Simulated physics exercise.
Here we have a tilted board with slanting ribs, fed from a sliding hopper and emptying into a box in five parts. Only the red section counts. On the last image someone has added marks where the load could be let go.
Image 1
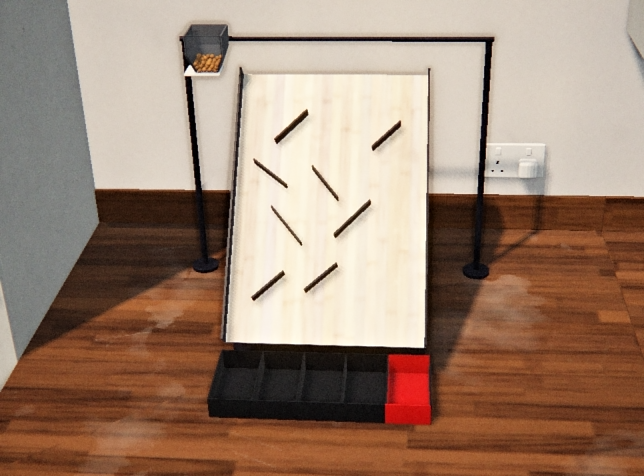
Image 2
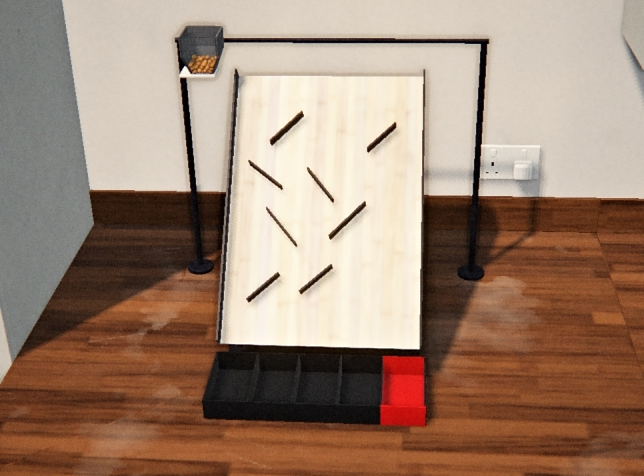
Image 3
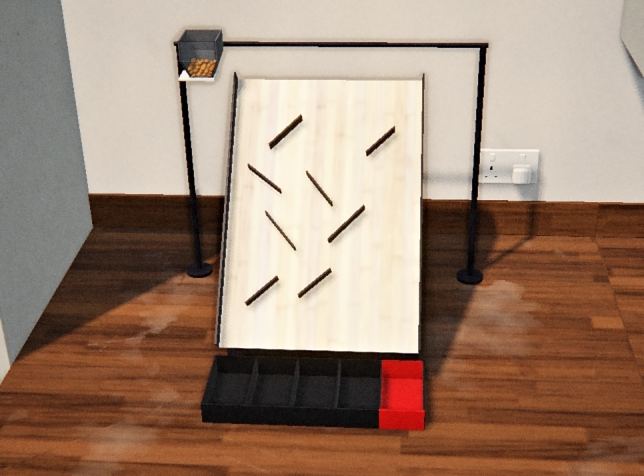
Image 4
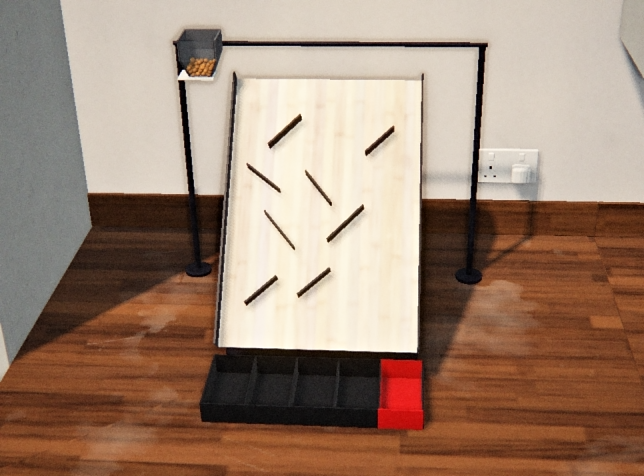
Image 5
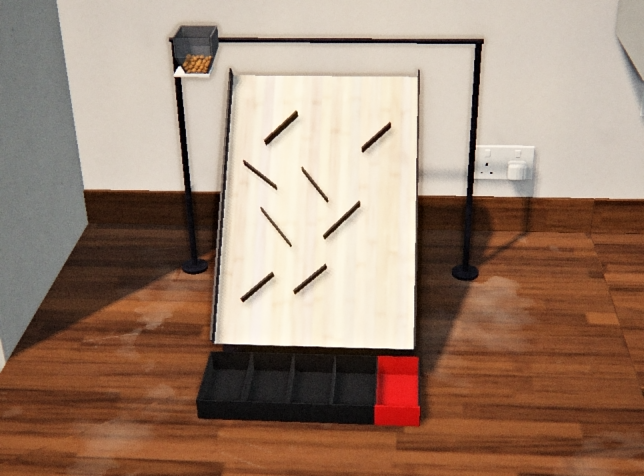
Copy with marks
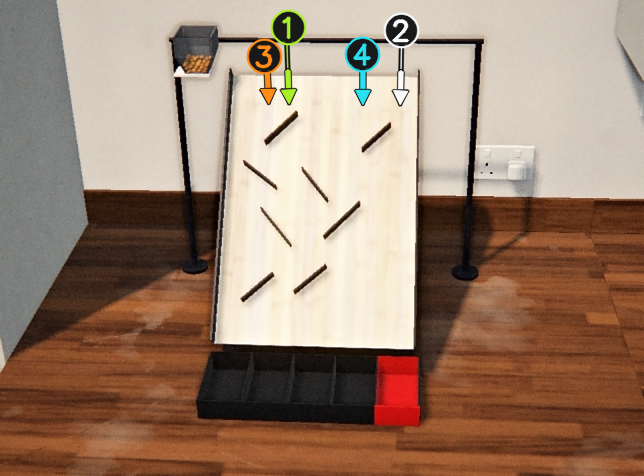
The view shifts very slightly, drifting a little left with small wobbles up and down, while nothing in the scene itself moves. The hopper of roasted chickpeas stays at the left end of its rail, above a tilted board with slanting ribs and a black box with one red section.
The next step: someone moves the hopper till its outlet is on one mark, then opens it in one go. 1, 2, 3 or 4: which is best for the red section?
It is 2.
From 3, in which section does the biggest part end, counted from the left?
The first.
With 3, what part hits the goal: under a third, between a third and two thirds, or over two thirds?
It is under a third.
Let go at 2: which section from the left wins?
It is the fifth one.
On the marked copy, mark 1 meets the board at (288, 98); mark 2 meets the board at (400, 99); mark 3 meets the board at (268, 98); mark 4 meets the board at (362, 99).
Choosing 1, none in the red section, nearly all in other sections, a stray few outside the box.
Choosing 2, about two thirds in the red section, about a quarter in other sections, a small part outside the box.
Choosing 3, none in the red section, nearly all in other sections, a stray few outside the box.
Choosing 4, none in the red section, all in other sections.
